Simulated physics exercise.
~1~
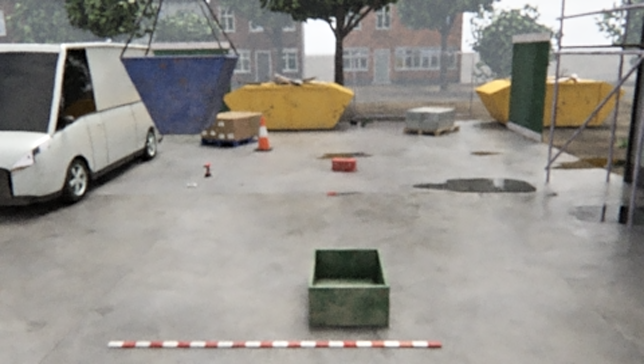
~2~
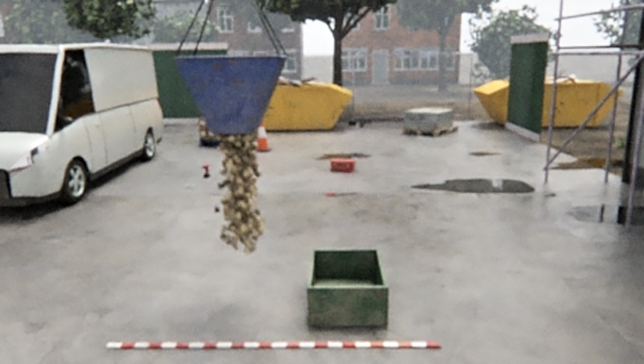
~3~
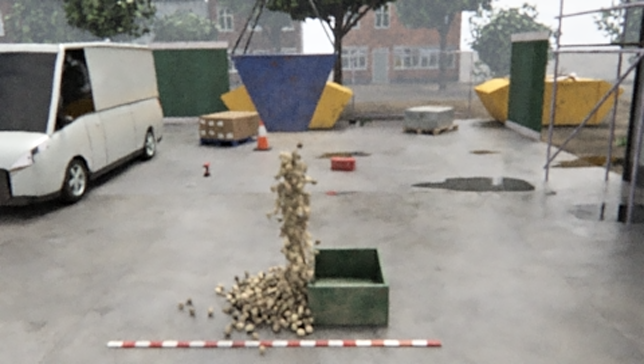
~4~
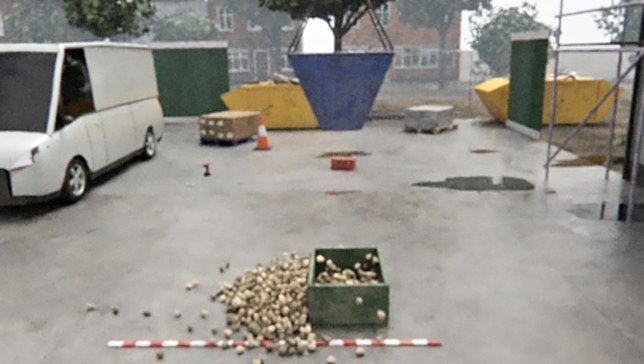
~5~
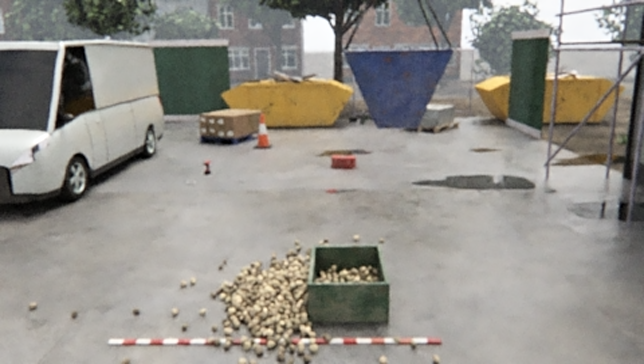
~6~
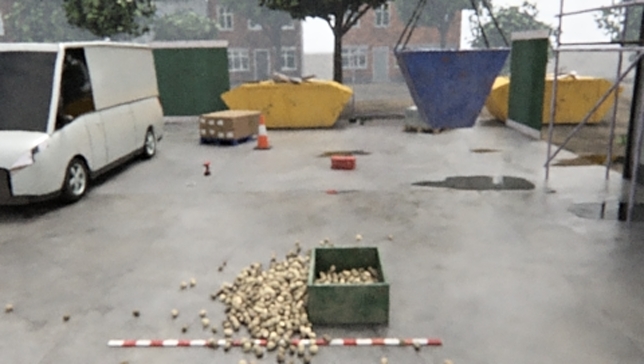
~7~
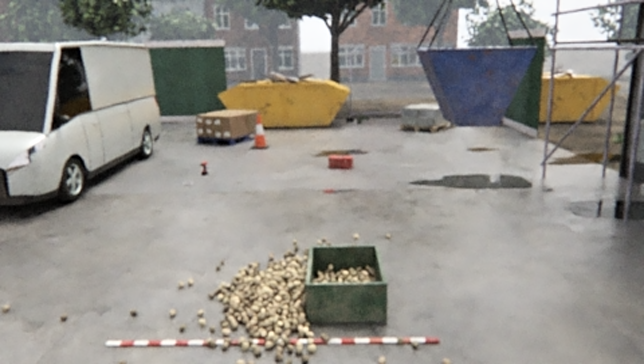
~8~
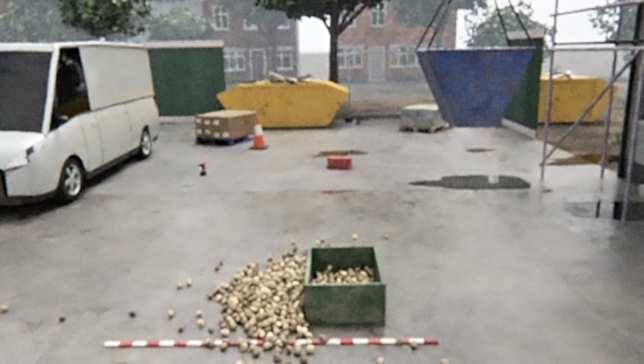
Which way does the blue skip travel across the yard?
The blue skip travels to the right, passing from the side near the white van towards the scaffolding.
